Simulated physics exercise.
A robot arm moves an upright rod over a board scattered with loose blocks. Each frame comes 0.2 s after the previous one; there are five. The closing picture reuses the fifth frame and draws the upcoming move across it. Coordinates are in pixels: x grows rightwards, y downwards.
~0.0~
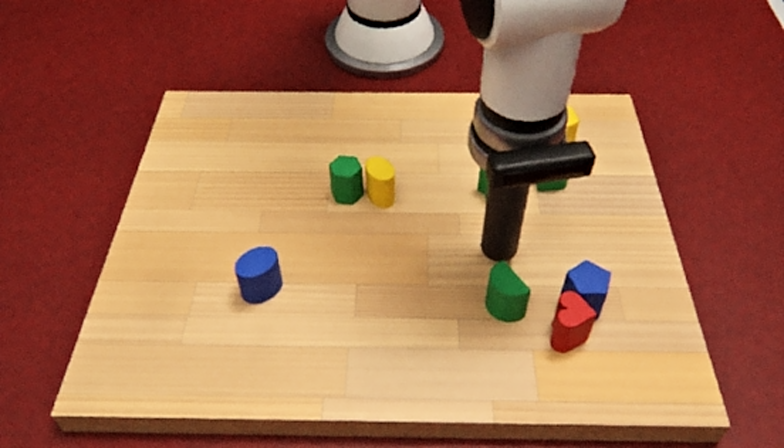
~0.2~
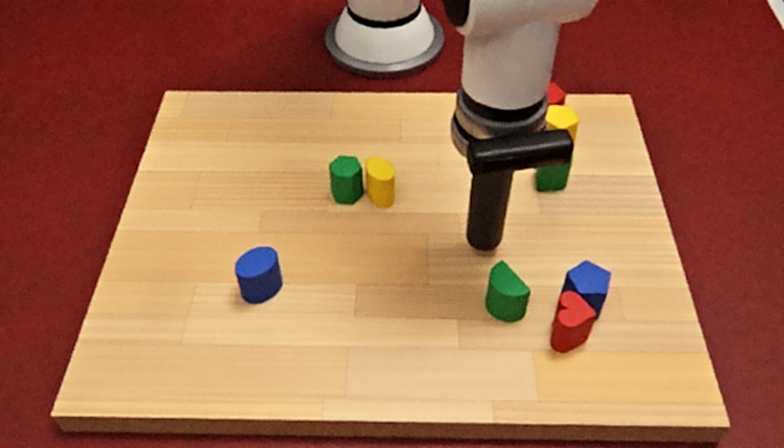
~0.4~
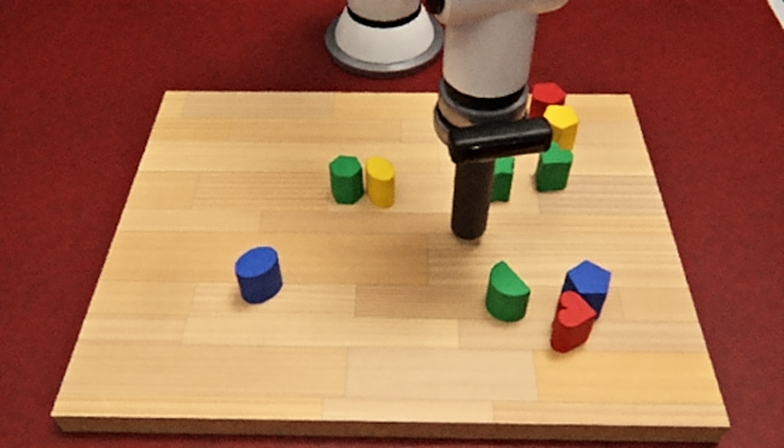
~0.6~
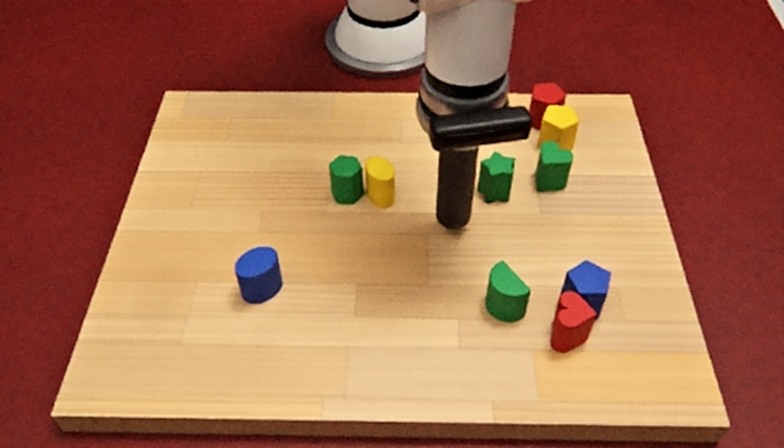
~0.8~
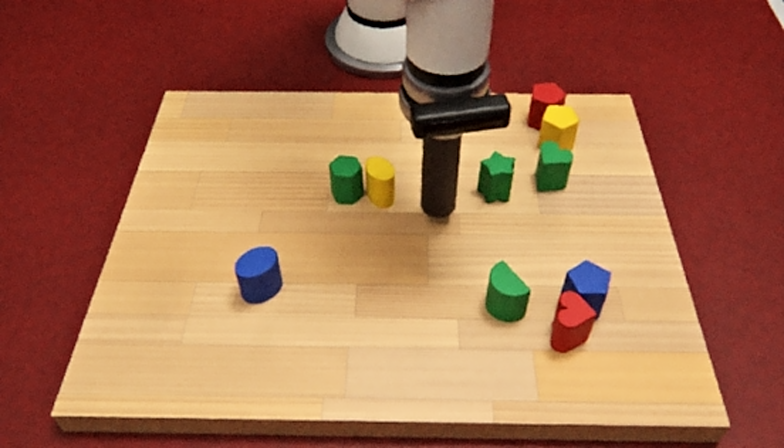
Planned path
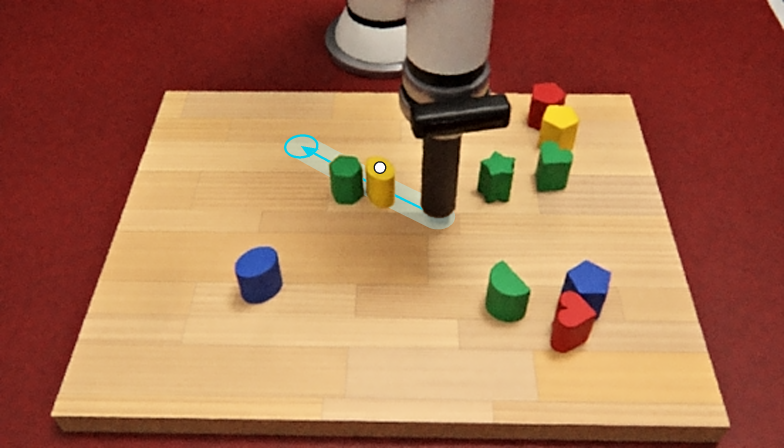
A robot arm holds a dark upright rod over a pale wooden board on a red surface, seen from above at a fixed angle. A blue block sits at left, green and yellow ones near the upper middle, and red, yellow, green and blue ones at right. The rod glides steadily up and left, uncovering green, yellow and red blocks behind it, while every block stays still.
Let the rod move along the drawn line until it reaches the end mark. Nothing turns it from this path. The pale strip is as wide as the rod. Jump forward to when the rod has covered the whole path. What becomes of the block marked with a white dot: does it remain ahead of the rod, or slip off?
Most likely the block marked with a white dot stays ahead.
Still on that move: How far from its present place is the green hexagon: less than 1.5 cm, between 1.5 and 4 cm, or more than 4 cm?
Range: 1.5 to 4 cm.
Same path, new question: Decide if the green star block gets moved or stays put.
When the path is over, the green star block is still on its spot.
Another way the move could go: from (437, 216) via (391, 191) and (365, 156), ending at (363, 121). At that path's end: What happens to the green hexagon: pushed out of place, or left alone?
It is shoved along.
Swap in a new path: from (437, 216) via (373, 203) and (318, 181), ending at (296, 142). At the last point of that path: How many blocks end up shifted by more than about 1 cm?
There will be two blocks displaced.
The drawn path runs from (437, 216) directly to (301, 146); the dot is on the yellow oval.
The first path, step by step. One third of the way, rod at (388, 182); green hexagon at (332, 165); yellow oval at (357, 155).
Two thirds of the way, rod at (342, 159); green hexagon at (326, 166), turned 25° anticlockwise; yellow oval at (311, 132).
At the end, rod at (300, 137); green hexagon at (326, 166), turned 25° anticlockwise; yellow oval at (267, 113); green star block not moved.
